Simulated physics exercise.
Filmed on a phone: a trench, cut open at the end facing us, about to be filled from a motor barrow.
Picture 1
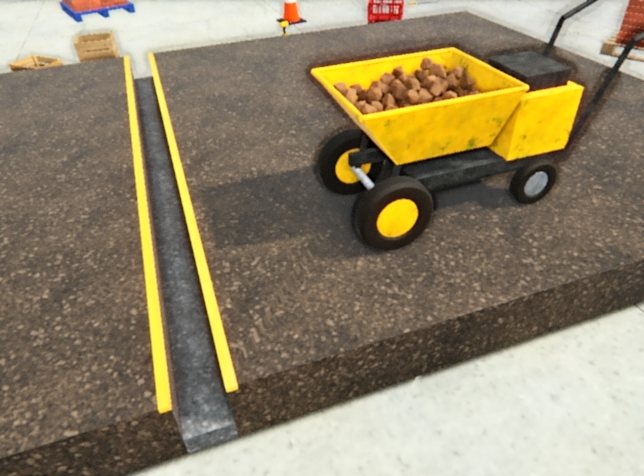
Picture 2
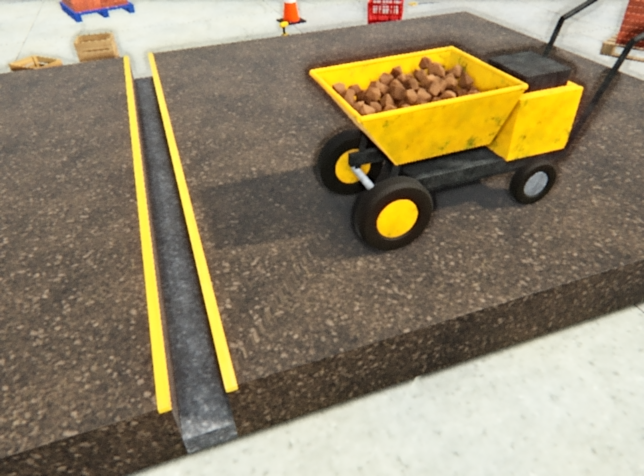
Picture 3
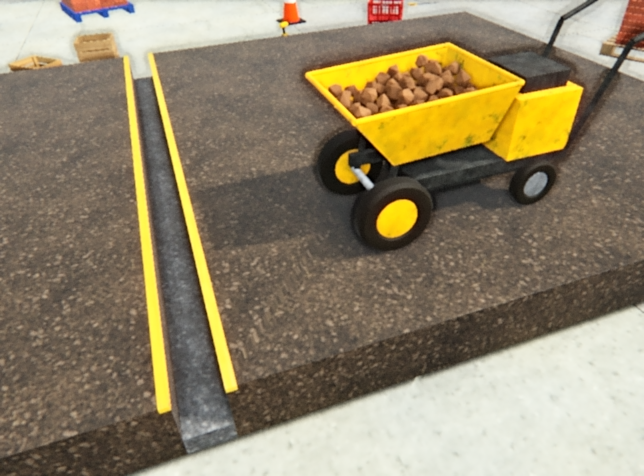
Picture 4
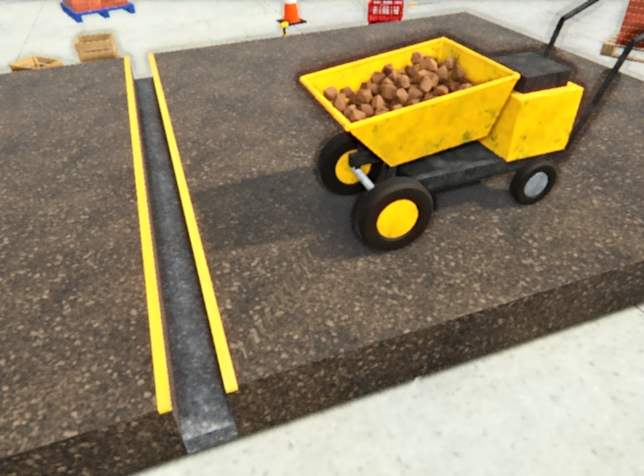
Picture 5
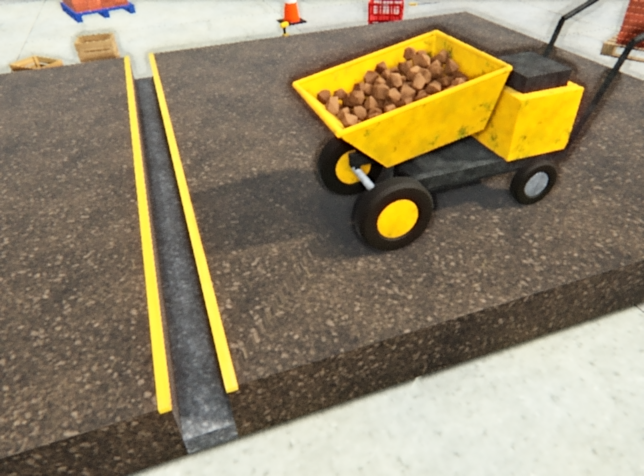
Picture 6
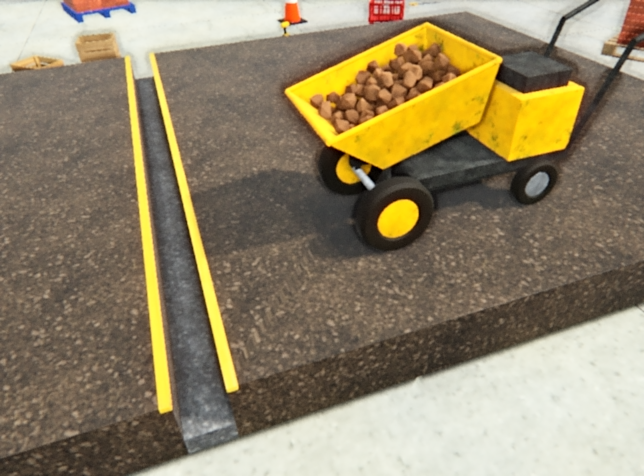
Yellow motor barrow loaded with brown clods slowly tilting its skip forward to the left, wheels still, beside a narrow yellow-edged trench.
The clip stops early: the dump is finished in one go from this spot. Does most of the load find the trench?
In the trench: Less than half.
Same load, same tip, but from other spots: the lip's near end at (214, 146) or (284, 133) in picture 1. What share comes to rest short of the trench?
In turn 0 and 10 in a hundred.
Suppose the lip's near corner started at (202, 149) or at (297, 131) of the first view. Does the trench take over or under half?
At the first place below a half, at the second most of it.
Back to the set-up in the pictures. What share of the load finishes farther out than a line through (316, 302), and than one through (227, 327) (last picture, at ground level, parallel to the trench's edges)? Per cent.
Roughly 80 per cent, and 20 per cent.
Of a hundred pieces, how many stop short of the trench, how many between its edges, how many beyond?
Short: 55 %, between: 20 %, beyond: 0 %.
Just after the last frame, skip tipped steeply; every one in the skip.
A moment on, skip tipped right over; the larger part in the skip; about a tenth short of the trench; just a few falling.
Further on, skip tipped right over; roughly a third in the skip; roughly half short of the trench; about a tenth in or heaped over the trench; just a few beyond it.
When it is over, skip tipped right over; roughly a quarter in the skip; roughly half short of the trench; roughly a quarter in or heaped over the trench; just a few beyond it.
